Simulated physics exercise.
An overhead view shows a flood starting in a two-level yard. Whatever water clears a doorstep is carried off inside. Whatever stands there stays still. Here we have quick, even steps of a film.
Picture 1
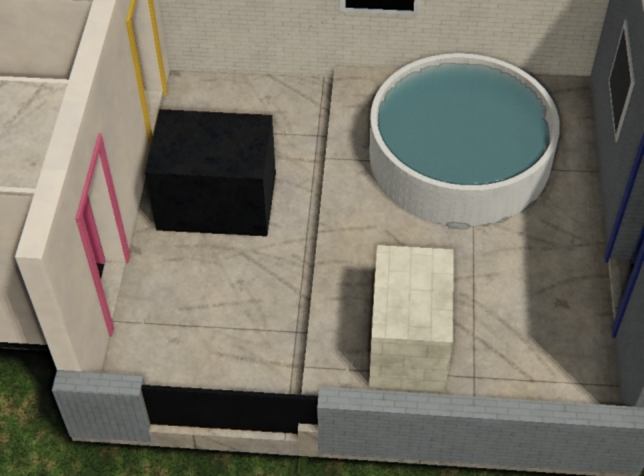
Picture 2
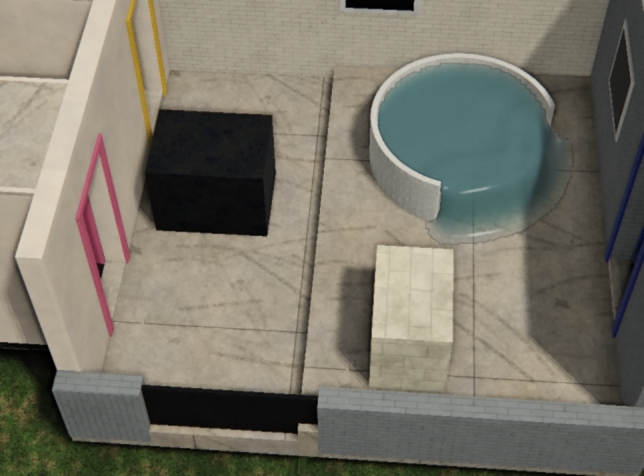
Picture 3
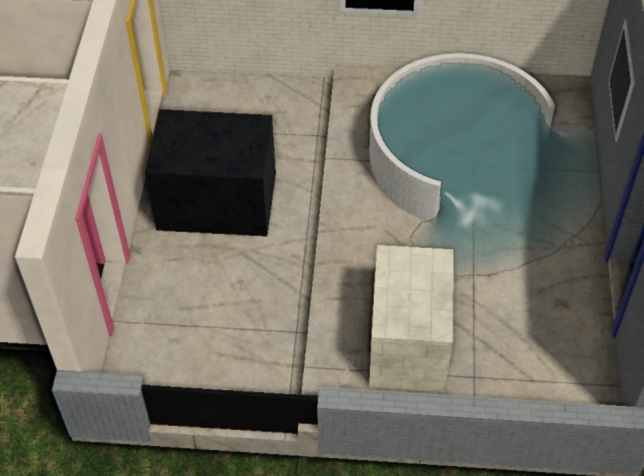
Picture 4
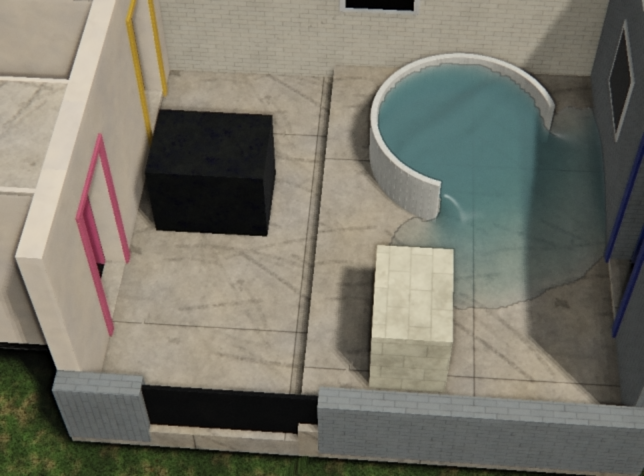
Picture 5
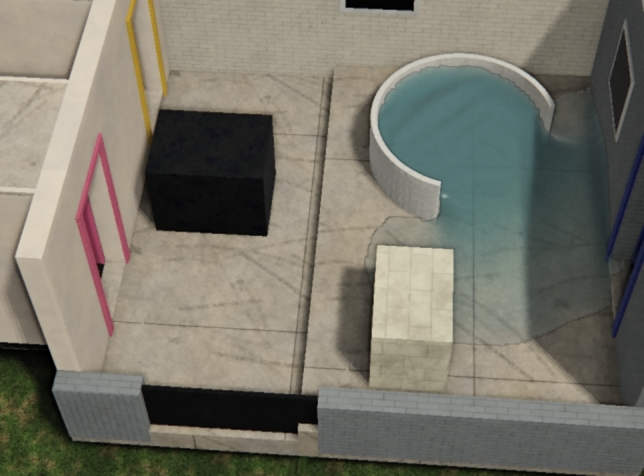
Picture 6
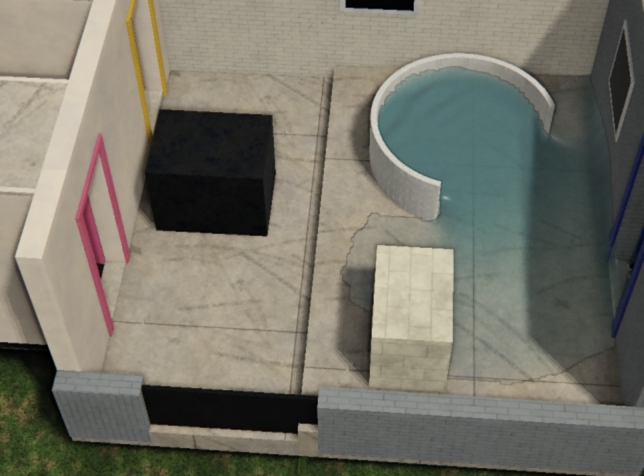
The clip opens on an overhead view of a walled yard where a round pool of blue-green water sits whole and still. A section of its right front wall vanishes and water pours out, spreading across the paved floor toward the blue-framed right wall, then forward and around the pale block.
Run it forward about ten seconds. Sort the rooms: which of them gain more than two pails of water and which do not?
The yellow door gains no more; the blue door gains more; the pink door gains more.
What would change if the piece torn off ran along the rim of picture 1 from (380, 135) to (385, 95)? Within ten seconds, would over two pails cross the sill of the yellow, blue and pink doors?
So the yellow one ends up above, the blue one ends up below and the pink one ends up above.
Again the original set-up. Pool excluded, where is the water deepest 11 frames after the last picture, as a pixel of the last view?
I'd go with (624, 430) as the deepest place.
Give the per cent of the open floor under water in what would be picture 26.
Near 65 in a hundred.
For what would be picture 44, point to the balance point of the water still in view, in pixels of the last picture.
I would point to (415, 236).
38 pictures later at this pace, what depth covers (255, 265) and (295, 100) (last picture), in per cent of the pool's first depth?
I reckon it's around 8 and then 4 in a hundred.
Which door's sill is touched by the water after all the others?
Observed: The yellow one.
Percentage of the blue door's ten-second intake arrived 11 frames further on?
It would be roughly 40 percent of the ten-second total.
A moment on, water covers 35 % of the floor; the yellow door not reached, the blue door under two buckets in, the pink door not reached.
Next, water covers 45 % of the floor; the yellow door not reached, the blue door over two buckets in, the pink door not reached.
Then, water covers 65 % of the floor; the yellow door not reached, the blue door over two buckets in, the pink door wet at the sill, nothing in.
Later, water covers 95 % of the floor; the yellow door wet at the sill, nothing in, the blue door far over two buckets in, the pink door over two buckets in.
In the end, water covers 90 % of the floor; the yellow door wet at the sill, nothing in, the blue door far over two buckets in, the pink door over two buckets in.
